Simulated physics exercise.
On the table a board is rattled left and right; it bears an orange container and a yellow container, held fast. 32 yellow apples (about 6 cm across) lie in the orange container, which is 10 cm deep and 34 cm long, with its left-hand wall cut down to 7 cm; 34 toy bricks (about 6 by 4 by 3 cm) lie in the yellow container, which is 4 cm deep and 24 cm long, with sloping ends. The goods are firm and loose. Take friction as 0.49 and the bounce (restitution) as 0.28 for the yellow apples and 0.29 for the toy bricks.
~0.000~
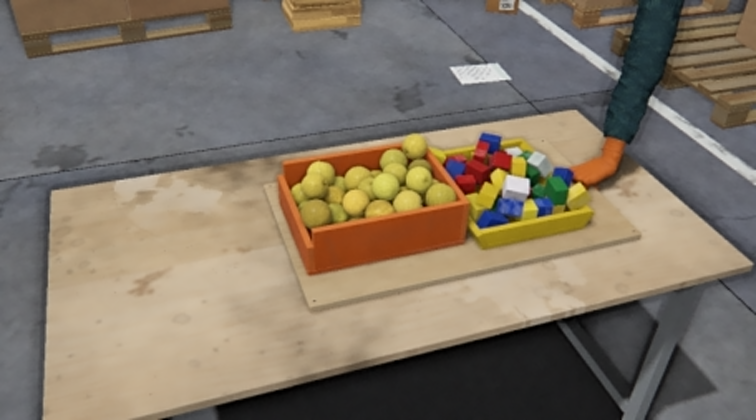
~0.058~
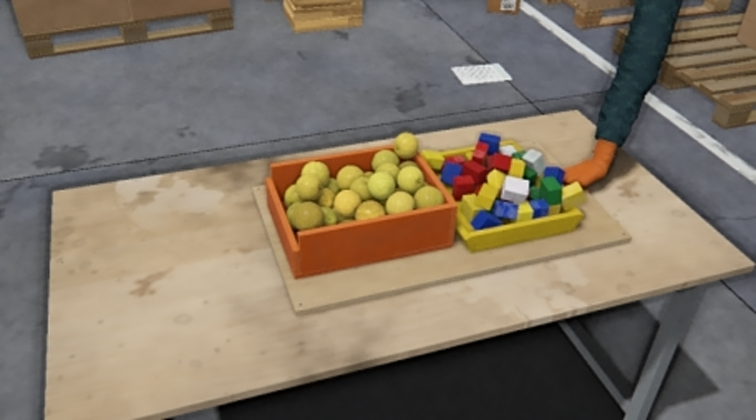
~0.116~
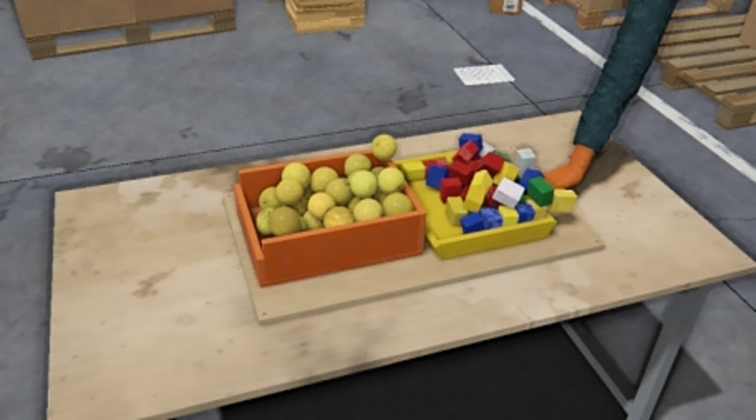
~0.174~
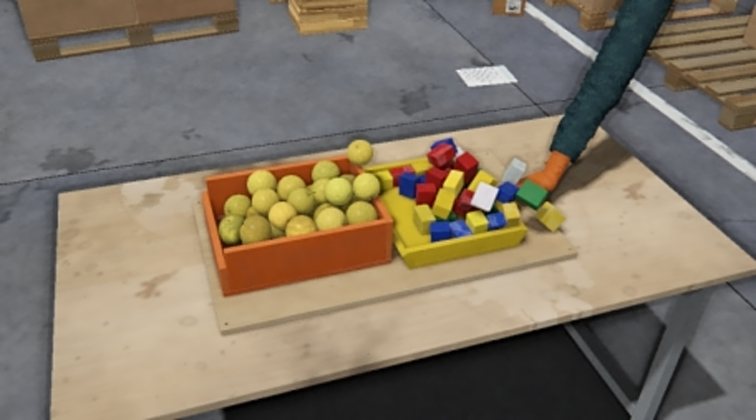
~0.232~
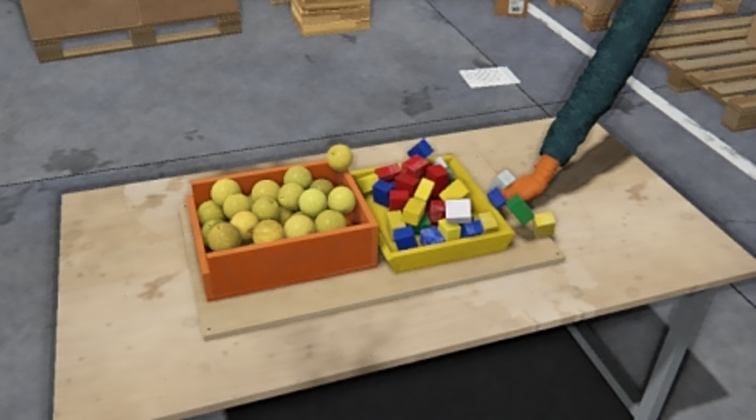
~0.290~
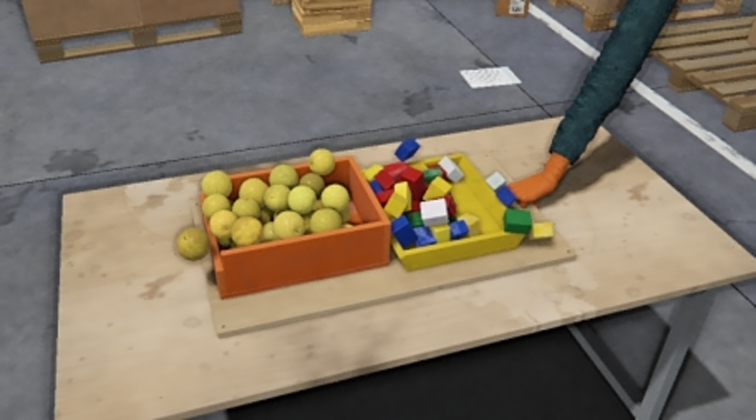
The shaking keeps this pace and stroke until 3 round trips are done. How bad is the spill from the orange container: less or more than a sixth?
The orange container loses more than a sixth of its yellow apples.
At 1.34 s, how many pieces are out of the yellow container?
Out by then, roughly: Yellow container 16.
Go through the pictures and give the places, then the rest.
In the first frame (each is followed by its nearest rim corner in this view; the camera pans a little), orange container, (312, 230); yellow container, (481, 232); shifted 0 cm; none out.
Orange container, (298, 234); yellow container, (469, 235); shifted 3 cm, in the second frame.
Orange container, (262, 242); yellow container, (439, 242); shifted 11 cm; 2 out, the lowest brick at (562, 201), in the third frame.
Orange container, (224, 251); yellow container, (406, 251); shifted 19 cm; 4 out, the lowest brick at (550, 217), in the fourth frame.
Orange container, (207, 256); yellow container, (392, 255); shifted 23 cm; 4 out, the lowest brick at (502, 183), in the fifth frame.
Orange container, (221, 253); yellow container, (404, 253); shifted 20 cm; 4 out, the lowest brick at (541, 231), in the sixth frame.
After 0.55 s, orange container 24 in, 8 out and yellow container 28 in, 6 out.
After 0.88 s, orange container 20 in, 12 out and yellow container 24 in, 10 out.
After 1.34 s, orange container 19 in, 13 out and yellow container 18 in, 16 out.
Final count (at 1.94 s), orange container 19 in, 13 out and yellow container 14 in, 20 out. Asked share, 13 of 32, 41 per cent.
